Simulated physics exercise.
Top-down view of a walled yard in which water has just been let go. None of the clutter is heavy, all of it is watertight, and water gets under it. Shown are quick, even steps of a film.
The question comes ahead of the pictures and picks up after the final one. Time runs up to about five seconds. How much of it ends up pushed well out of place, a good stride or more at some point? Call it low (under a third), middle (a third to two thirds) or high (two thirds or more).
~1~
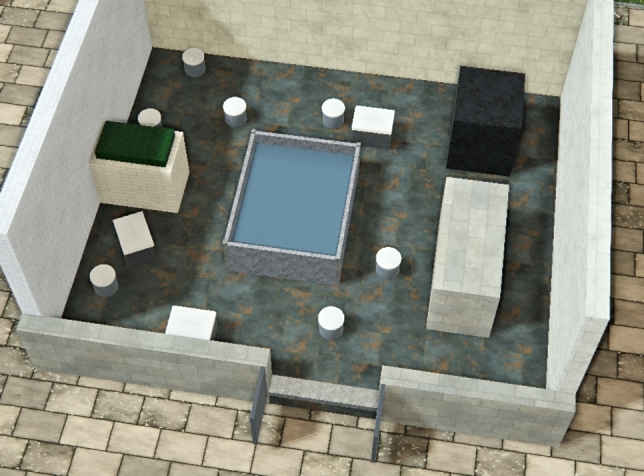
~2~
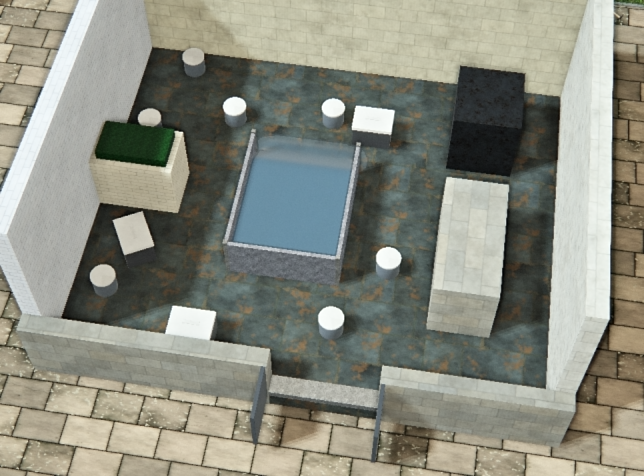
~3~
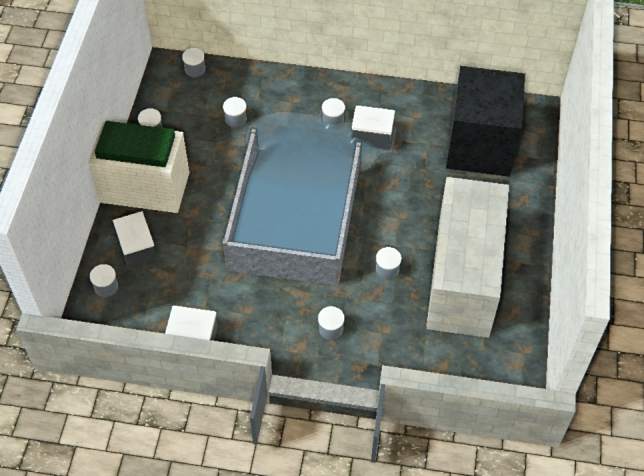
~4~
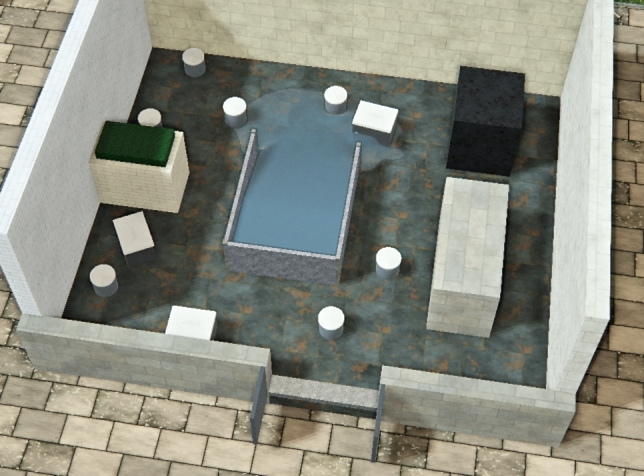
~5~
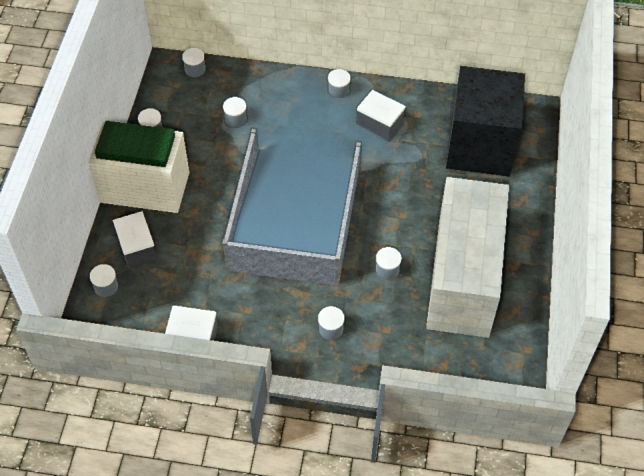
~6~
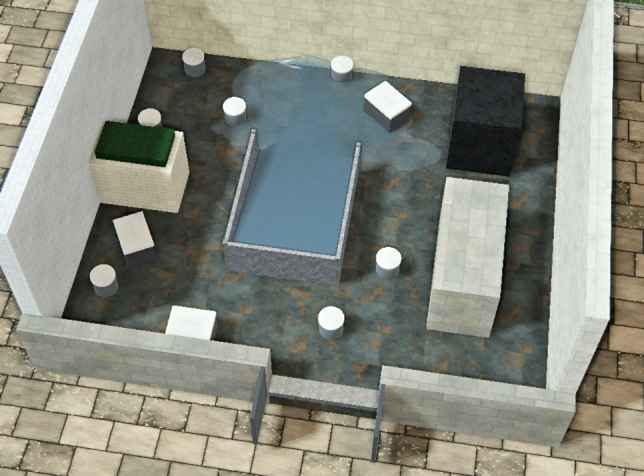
Middle.
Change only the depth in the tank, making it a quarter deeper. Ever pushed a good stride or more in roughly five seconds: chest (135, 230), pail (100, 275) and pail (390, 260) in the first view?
Per item, in order: Missed the mark; missed the mark; missed the mark.
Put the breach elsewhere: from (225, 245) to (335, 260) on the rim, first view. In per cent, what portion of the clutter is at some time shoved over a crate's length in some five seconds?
Result: Close to 40 %.
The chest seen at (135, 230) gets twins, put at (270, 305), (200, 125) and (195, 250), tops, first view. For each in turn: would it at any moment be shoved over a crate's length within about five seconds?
Twin one: Barely shifts; twin two: Slides well clear; twin three: Barely shifts.
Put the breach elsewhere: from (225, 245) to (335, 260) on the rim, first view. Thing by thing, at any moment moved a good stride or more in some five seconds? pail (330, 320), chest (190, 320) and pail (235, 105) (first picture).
The first: Got that far; the second: Got that far; the third: Never got that far.
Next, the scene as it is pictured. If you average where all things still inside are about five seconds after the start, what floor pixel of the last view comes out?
Their centre sits close to (271, 245) on the floor of the last picture.
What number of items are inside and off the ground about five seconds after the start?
It adds up to 2.
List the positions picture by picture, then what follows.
In the first frame, a pail at (333, 107), on the bottom; a chest at (373, 119), on the bottom; 0 of 10 have shifted.
In the second frame, a pail at (333, 107) rests on the ground; a chest at (373, 119) rests on the ground; 0 of 10 have shifted.
In the third frame, a pail at (334, 107) rests on the ground; a chest at (374, 119), on the bottom; 0 of 10 have shifted.
In the fourth frame, a pail at (336, 95) rests on the ground, close to its start; a chest at (376, 115), on the bottom, close to its start; 2 of 10 have shifted.
In the fifth frame, a pail at (339, 77), on the bottom, a stride from its start; a chest at (381, 107) rests on the ground, close to its start; 2 of 10 have shifted.
In the sixth frame, a pail at (342, 64) rests on the ground, a stride from its start; a chest at (388, 99) rests on the ground, a stride from its start; 2 of 10 have shifted.
A moment on, 2 of 10 are well off their spots; 1 afloat.
Next, 3 of 10 are well off their spots; 2 afloat.
Later, 5 of 10 are well off their spots; 4 afloat.
In the end, 5 of 10 are well off their spots, and 5 have been at some point; 2 afloat.
